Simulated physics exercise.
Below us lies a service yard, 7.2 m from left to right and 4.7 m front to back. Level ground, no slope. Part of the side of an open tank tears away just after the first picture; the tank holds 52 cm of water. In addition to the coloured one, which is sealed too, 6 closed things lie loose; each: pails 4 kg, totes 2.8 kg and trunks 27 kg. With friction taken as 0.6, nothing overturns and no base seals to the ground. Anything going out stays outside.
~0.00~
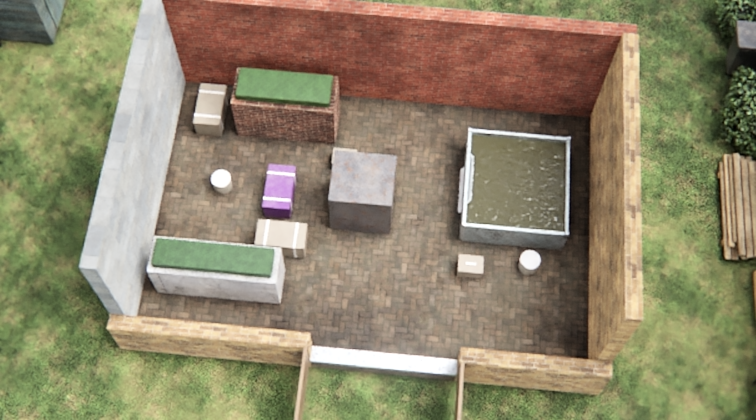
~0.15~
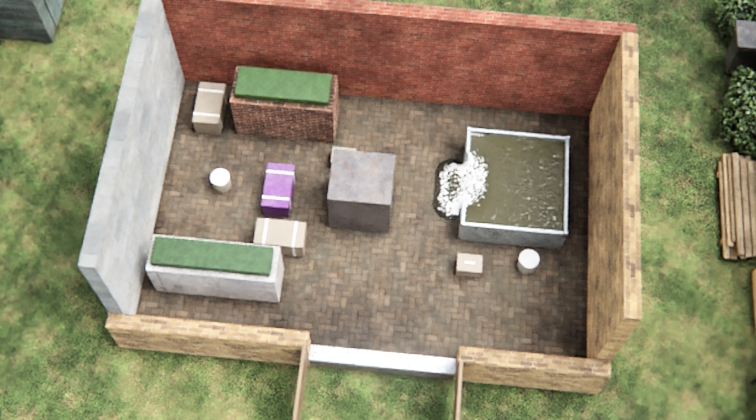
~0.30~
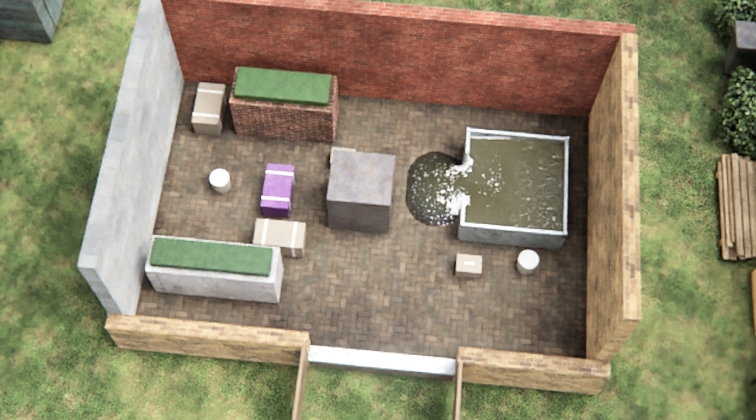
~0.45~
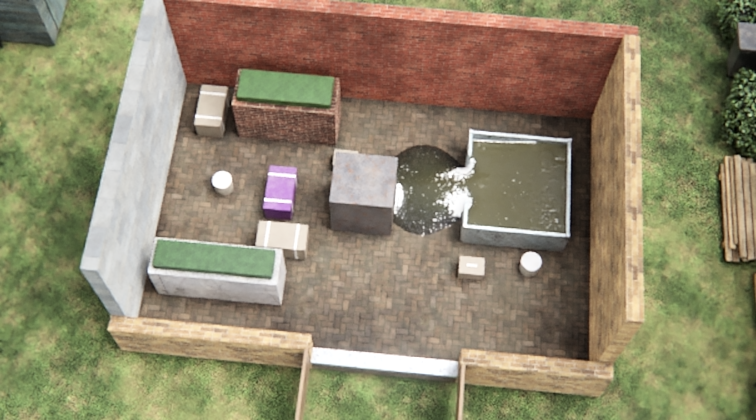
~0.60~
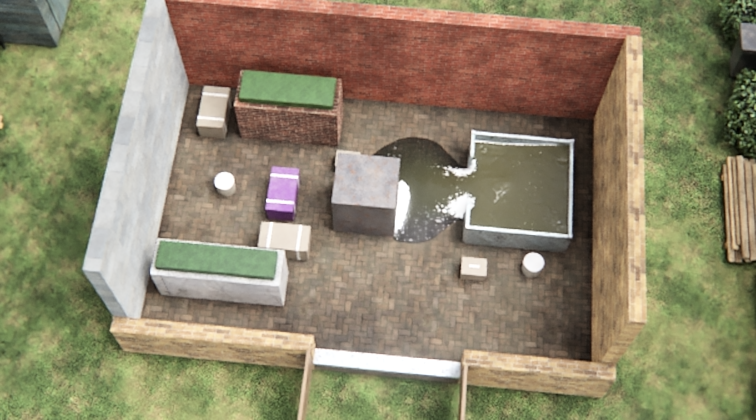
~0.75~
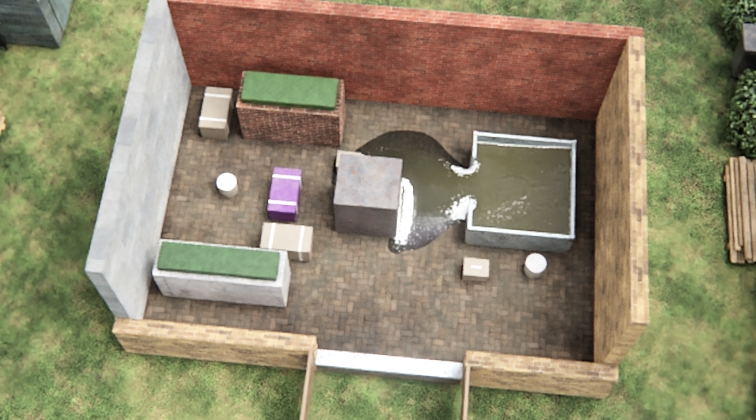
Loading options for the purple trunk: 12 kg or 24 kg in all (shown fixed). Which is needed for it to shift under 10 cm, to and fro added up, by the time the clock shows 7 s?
I expect that only the larger load is enough.
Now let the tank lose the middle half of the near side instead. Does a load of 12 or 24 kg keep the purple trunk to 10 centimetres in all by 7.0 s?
With that failure, the small mass keeps it.
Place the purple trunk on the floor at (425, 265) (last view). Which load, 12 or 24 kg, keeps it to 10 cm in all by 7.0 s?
Going by the scene, both weights fall short.
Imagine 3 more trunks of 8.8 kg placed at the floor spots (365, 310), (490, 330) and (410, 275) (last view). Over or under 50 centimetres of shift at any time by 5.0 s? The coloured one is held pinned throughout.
Beyond it, within it, beyond it.
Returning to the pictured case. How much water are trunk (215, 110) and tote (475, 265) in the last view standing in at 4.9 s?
Roughly 9 and 1 cm.
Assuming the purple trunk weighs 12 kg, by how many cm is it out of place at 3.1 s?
Around 0 centimetres out of place.
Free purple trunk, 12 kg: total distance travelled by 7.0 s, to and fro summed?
Some 120 centimetres of travel in total.
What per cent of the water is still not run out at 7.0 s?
Still held: Near 86 %.
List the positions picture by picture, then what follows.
In the first frame, the purple trunk at (279, 186) rests on the ground; 2.7 m2 under water; 0 of 7 have shifted.
In the second frame, the purple trunk at (278, 185), on the bottom; 3.2 m2 under water; 0 of 7 have shifted.
In the third frame, the purple trunk at (278, 186), on the bottom; water covers 3.8 m2; 0 of 7 have shifted.
In the fourth frame, the purple trunk at (280, 188), on the bottom; water covers 4.5 m2; 0 of 7 have shifted.
In the fifth frame, the purple trunk at (282, 189) rests on the ground; water covers 5.0 m2; 0 of 7 have shifted.
In the sixth frame, the purple trunk at (285, 190) rests on the ground; water covers 5.6 m2; 0 of 7 have shifted.
After 1.4 s the purple trunk would be 0 cm from its start with 12 kg and 0 cm from its start with 24 kg; 1 cm of water round it then.
After 3.1 s the purple trunk would be 0 cm from its start with 12 kg and 0 cm from its start with 24 kg; 2 cm of water round it then.
After 4.9 s the purple trunk would be 34 cm from its start with 12 kg and 0 cm from its start with 24 kg; 4 cm of water round it then.
After 7.0 s the purple trunk would be 122 cm from its start with 12 kg and 0 cm from its start with 24 kg; 5 cm of water round it then.
